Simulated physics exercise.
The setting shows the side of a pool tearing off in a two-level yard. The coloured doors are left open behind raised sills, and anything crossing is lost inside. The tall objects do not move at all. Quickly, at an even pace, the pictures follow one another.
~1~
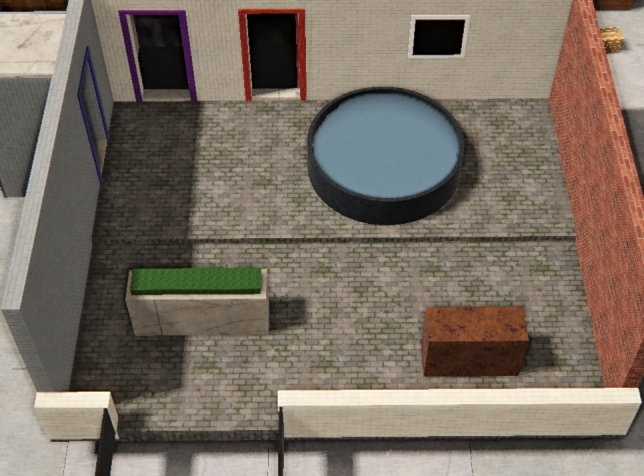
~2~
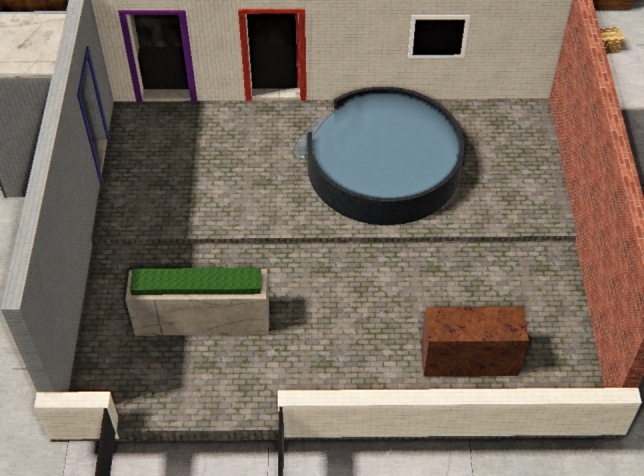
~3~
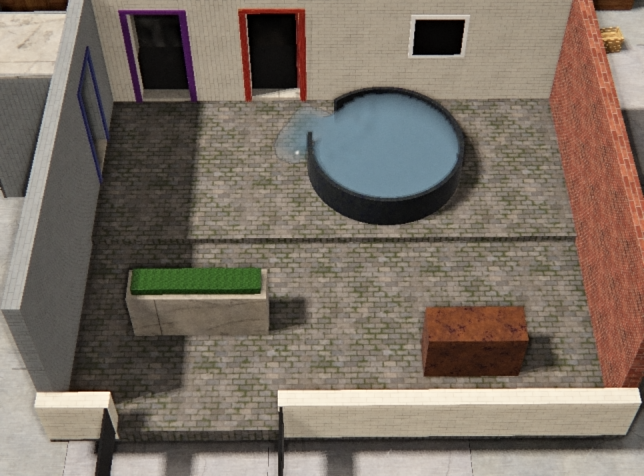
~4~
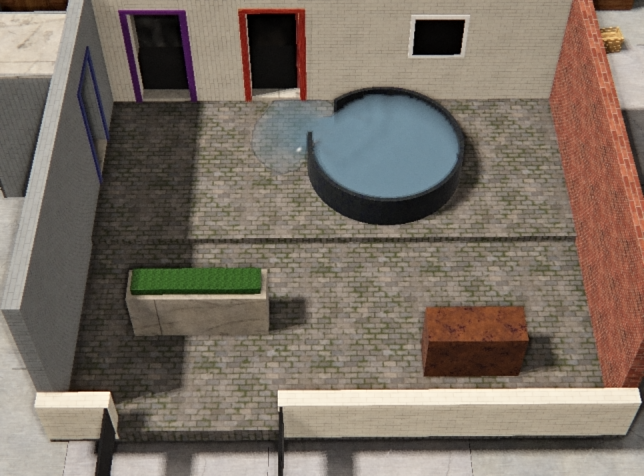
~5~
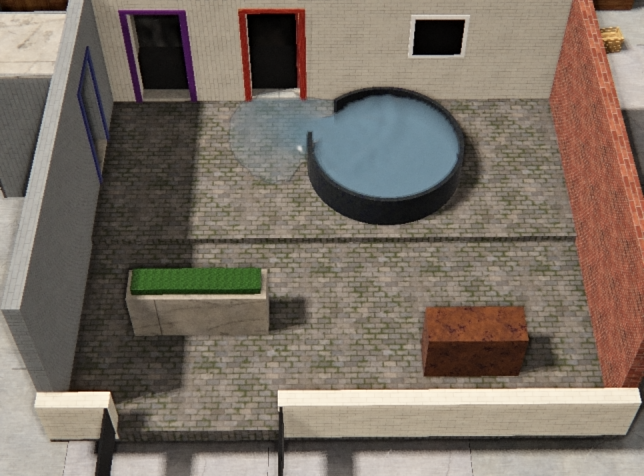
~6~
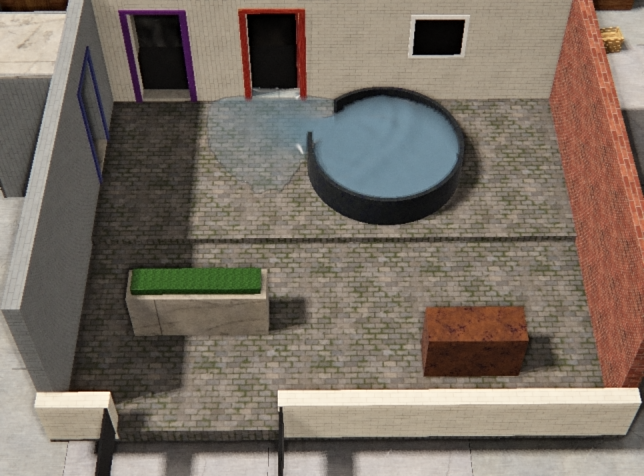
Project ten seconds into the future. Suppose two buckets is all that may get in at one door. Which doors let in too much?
As I see it, the red door gets over two buckets; the purple door gets over two buckets; the blue door gets over two buckets.
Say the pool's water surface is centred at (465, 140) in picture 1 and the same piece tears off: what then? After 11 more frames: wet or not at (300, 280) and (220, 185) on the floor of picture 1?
In that order: Free of water, flooded.
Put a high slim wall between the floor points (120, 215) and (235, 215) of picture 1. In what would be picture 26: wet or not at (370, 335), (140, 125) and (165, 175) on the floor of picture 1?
Reading the points as listed, I get left untouched, then deluged, then deluged.
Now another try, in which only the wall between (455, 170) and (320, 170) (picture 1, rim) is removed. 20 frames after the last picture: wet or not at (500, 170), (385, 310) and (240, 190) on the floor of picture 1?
Respectively: Parched, drenched and parched.
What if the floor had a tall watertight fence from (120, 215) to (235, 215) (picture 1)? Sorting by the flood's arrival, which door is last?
That would be the blue-painted one.
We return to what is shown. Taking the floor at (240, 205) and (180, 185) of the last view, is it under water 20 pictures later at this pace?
Taking them as listed, I'd call them not wet and soaked.
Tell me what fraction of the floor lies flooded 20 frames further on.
My estimate is roughly 25 percent.
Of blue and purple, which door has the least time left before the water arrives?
The one in purple.
A moment on, water covers 15 % of the floor; the red door over two buckets in, the purple door wet at the sill, nothing in, the blue door not reached.
Next, water covers 20 % of the floor; the red door far over two buckets in, the purple door under two buckets in, the blue door under two buckets in.
Then, water covers 25 % of the floor; the red door far over two buckets in, the purple door under two buckets in, the blue door over two buckets in.
Later, water covers 45 % of the floor; the red door far over two buckets in, the purple door over two buckets in, the blue door far over two buckets in.
In the end, water covers 70 % of the floor; the red door far over two buckets in, the purple door far over two buckets in, the blue door far over two buckets in.
